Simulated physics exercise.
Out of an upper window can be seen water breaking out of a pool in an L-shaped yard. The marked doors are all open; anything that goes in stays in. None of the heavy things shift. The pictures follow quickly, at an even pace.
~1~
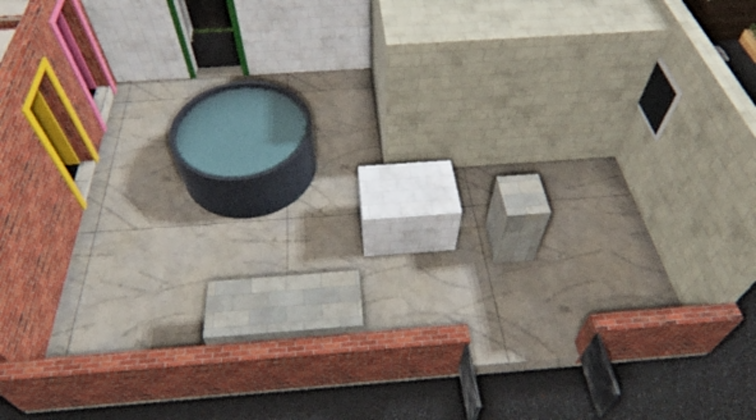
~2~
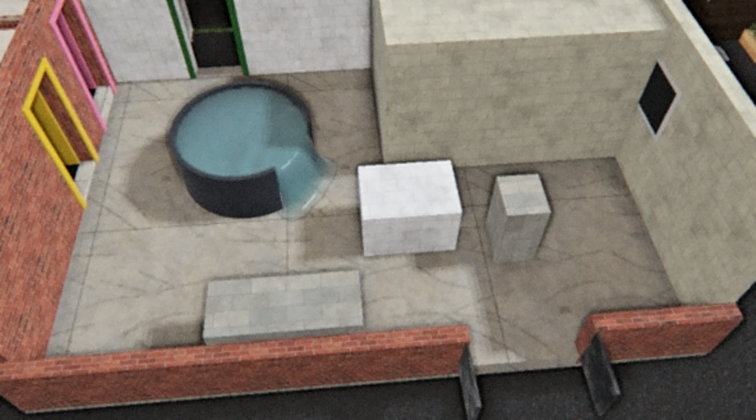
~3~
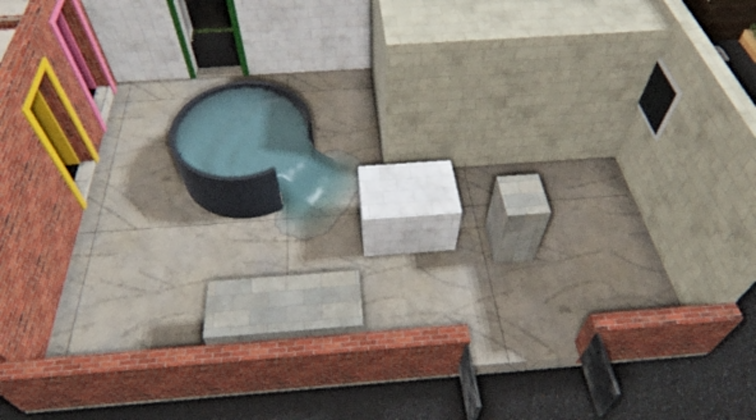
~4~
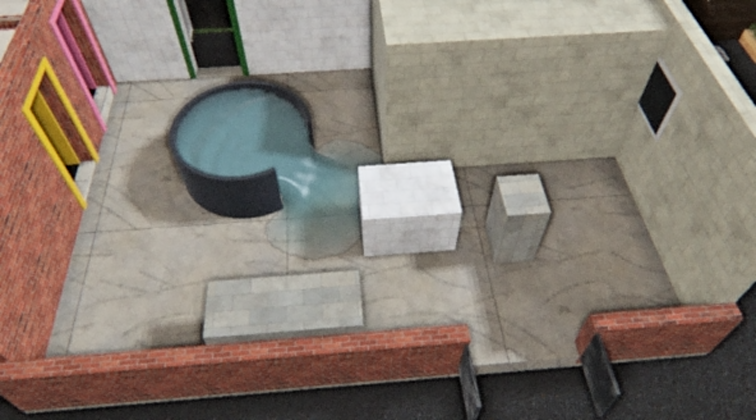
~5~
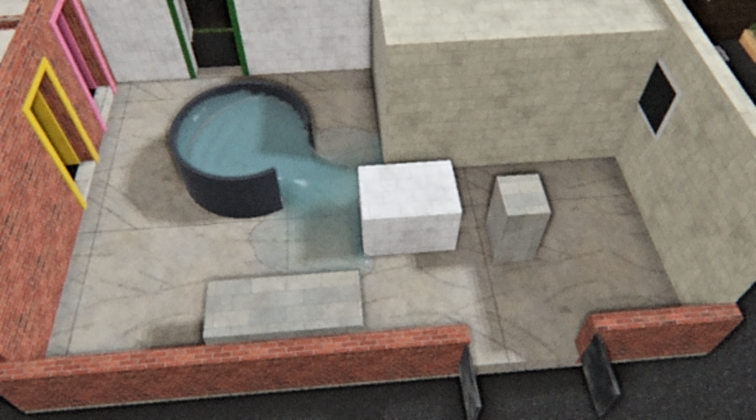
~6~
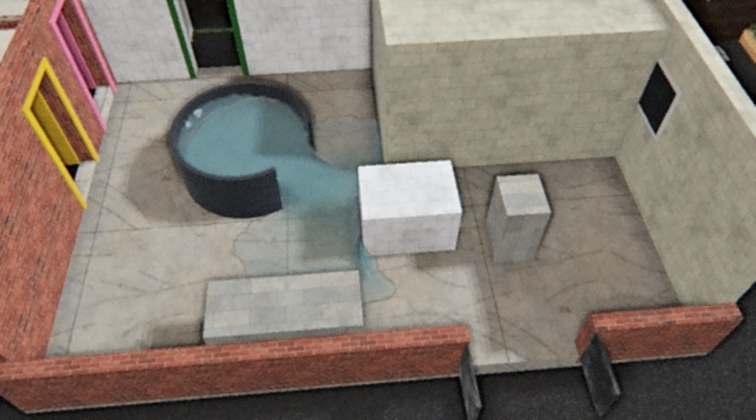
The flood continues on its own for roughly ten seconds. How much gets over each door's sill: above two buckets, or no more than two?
The pink door never exceeds two buckets. The yellow door never exceeds two buckets. The green door never exceeds two buckets.
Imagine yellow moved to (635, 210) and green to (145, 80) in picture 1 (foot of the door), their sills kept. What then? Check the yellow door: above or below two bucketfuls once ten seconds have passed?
As it turns out, the yellow door spills past.
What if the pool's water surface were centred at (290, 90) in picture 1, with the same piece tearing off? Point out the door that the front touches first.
Door: The one in green.
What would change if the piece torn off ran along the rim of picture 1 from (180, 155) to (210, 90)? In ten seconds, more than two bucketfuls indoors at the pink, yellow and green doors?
So the pink one ends up above, the yellow one ends up above and the green one ends up above.
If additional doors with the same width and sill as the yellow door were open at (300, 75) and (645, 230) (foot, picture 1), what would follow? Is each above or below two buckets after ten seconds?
First falls short, then exceeds it.
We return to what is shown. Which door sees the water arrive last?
Observed: The one in pink.
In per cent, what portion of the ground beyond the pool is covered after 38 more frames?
Roughly 95 percent, I reckon.
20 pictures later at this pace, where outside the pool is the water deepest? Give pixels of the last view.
About at (685, 331).
A moment on, water covers 30 % of the floor; the pink door not reached, the yellow door not reached, the green door not reached.
Next, water covers 50 % of the floor; the pink door not reached, the yellow door not reached, the green door not reached.
Then, water covers 75 % of the floor; the pink door not reached, the yellow door wet at the sill, nothing in, the green door wet at the sill, nothing in.
Later, water covers 95 % of the floor; the pink door wet at the sill, nothing in, the yellow door wet at the sill, nothing in, the green door wet at the sill, nothing in.
In the end, water covers 100 % of the floor; the pink door wet at the sill, nothing in, the yellow door wet at the sill, nothing in, the green door wet at the sill, nothing in.
